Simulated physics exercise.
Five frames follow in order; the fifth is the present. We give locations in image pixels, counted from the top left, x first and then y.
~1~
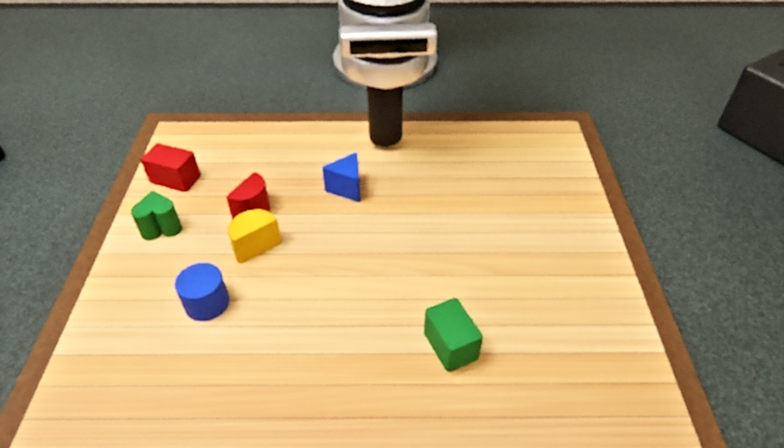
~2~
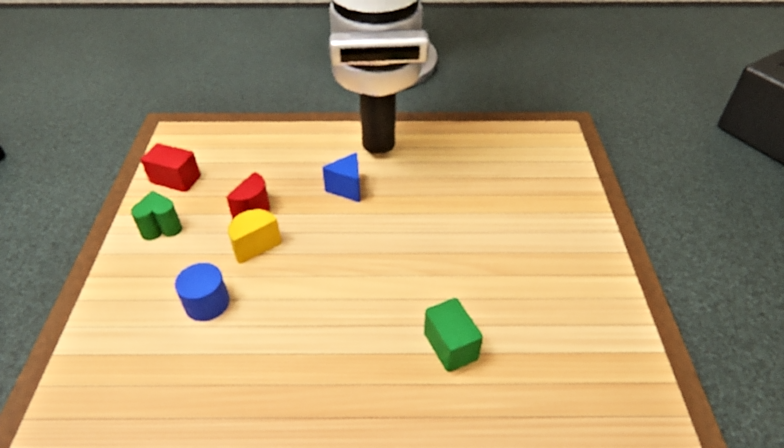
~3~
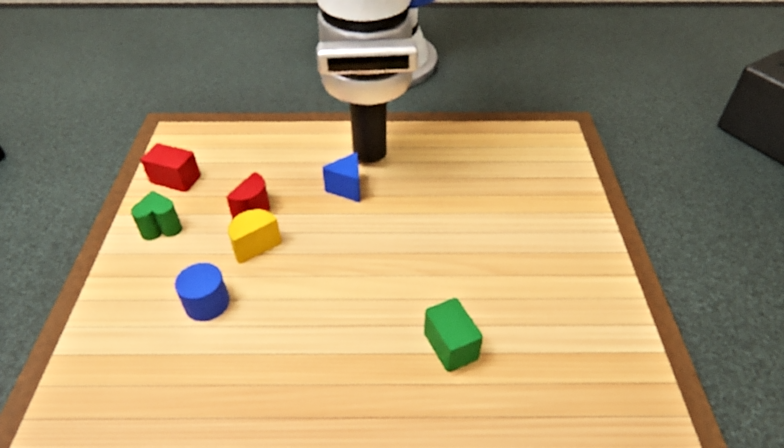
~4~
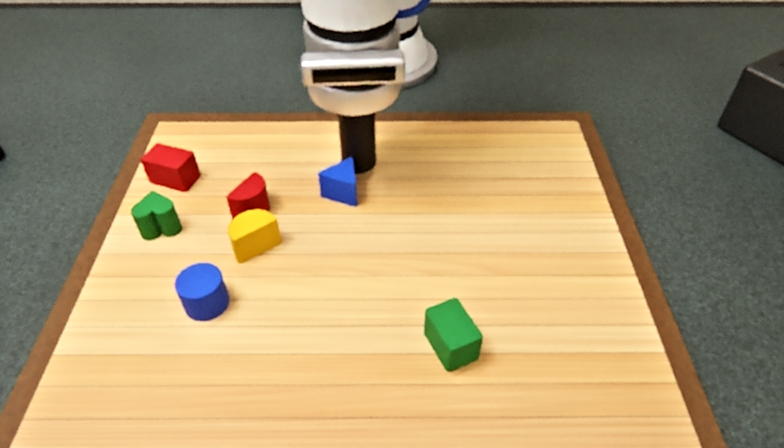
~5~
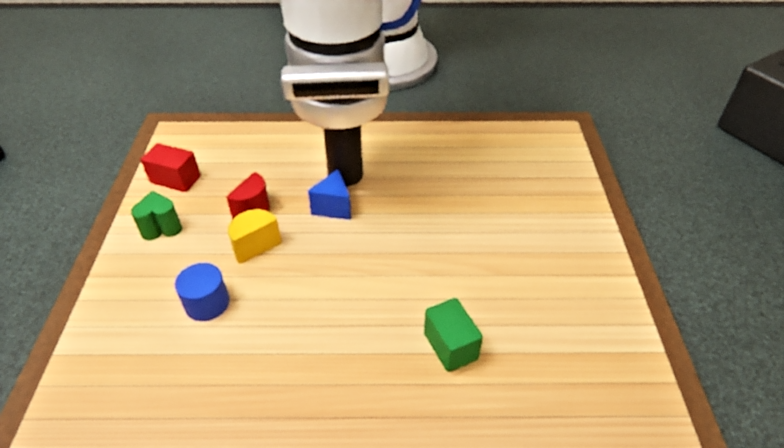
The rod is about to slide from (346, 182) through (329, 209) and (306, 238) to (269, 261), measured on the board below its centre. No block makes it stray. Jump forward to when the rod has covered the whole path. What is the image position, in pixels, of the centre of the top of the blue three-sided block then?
The middle of its upper face will lie at (312, 241).
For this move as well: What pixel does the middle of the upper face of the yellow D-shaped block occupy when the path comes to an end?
My prediction: (222, 226).
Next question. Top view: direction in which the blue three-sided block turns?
From above, it turns counterclockwise.
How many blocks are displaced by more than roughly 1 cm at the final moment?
Two blocks move.
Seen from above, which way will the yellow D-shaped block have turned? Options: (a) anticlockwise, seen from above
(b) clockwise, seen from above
Letter b.
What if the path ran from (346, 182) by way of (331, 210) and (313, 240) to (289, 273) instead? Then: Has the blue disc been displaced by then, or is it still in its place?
Not moved.
On the path given first. One third of the way, rod (328, 202); blue three-sided block (320, 215), turned 20° anticlockwise.
Two thirds of the way, rod (305, 231); blue three-sided block (315, 236), turned 95° anticlockwise.
At the end, rod (267, 254); blue disc in place; yellow D-shaped block (222, 226), turned 50° clockwise; blue three-sided block (312, 241), turned 110° anticlockwise.
